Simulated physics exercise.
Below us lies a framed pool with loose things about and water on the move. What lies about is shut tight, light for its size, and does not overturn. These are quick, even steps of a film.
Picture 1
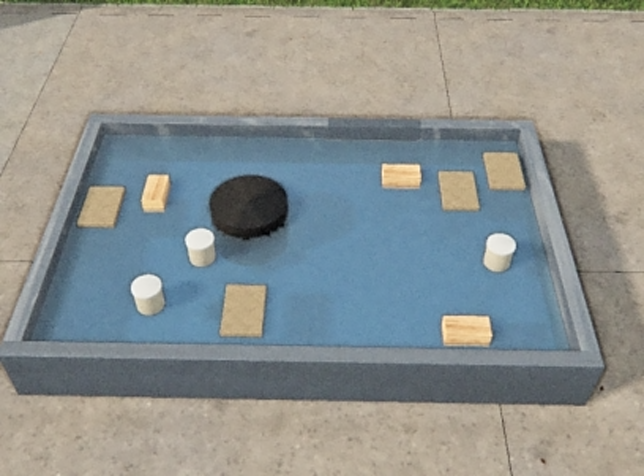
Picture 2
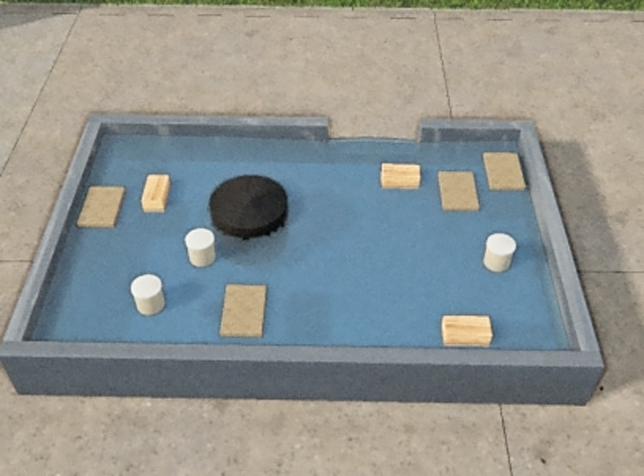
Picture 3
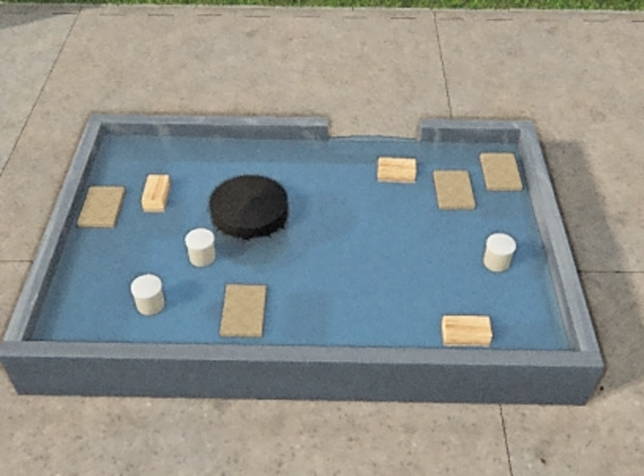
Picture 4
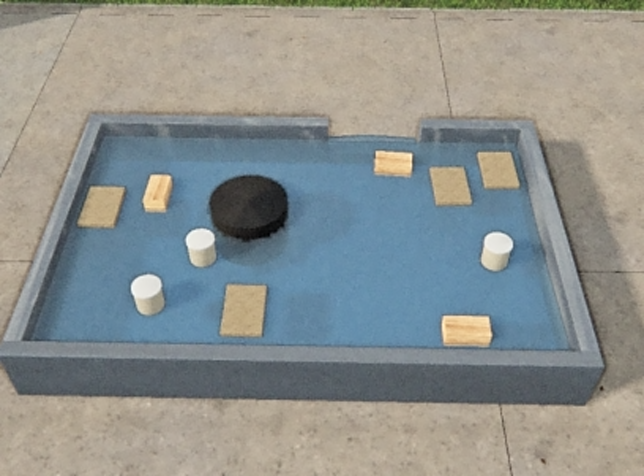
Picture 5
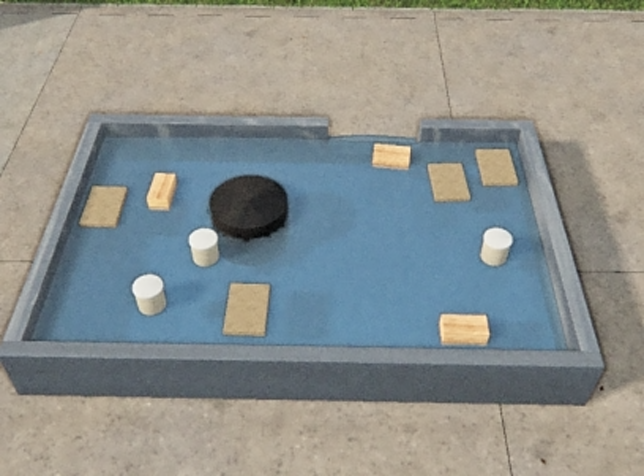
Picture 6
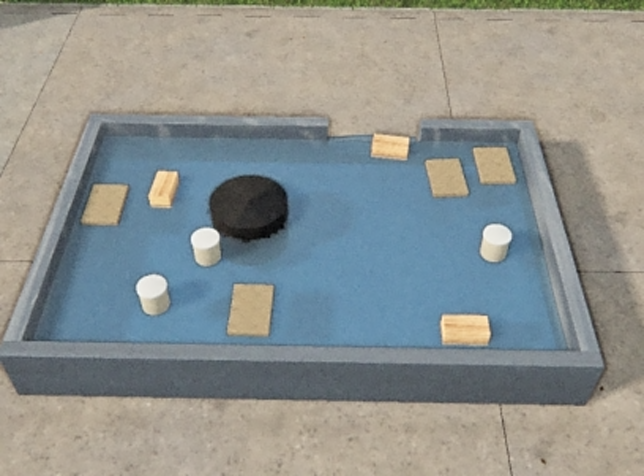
A wooden block drifts slowly toward a gap in the pool's back wall, others shifting slightly.
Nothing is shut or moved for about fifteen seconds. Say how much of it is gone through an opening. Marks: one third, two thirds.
That comes to not even a third.
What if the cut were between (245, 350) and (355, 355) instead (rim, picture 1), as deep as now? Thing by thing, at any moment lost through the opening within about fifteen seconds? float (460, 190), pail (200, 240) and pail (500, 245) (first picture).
In that order: Stays, no, kept in.
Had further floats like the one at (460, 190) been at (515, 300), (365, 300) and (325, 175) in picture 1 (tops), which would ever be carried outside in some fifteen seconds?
As listed: Stays, inside, through.
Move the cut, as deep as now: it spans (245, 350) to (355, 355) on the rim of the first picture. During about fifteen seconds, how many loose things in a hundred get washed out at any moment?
I make it 10 per cent.
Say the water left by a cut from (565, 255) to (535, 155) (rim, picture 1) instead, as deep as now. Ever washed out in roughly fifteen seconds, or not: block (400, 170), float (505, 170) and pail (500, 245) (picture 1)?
One after the other: Yes, through, gone.
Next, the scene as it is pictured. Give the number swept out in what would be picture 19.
It comes to 2.
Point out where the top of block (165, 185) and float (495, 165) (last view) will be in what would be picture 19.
At about (188, 176) and (463, 157).
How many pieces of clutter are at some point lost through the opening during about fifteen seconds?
It comes to 3.
A moment on, 1 of 10 are out; 9 afloat.
Next, 2 of 10 are out; 8 afloat.
Later, 2 of 10 are out; 8 afloat.
In the end, 3 of 10 are out; 7 afloat.
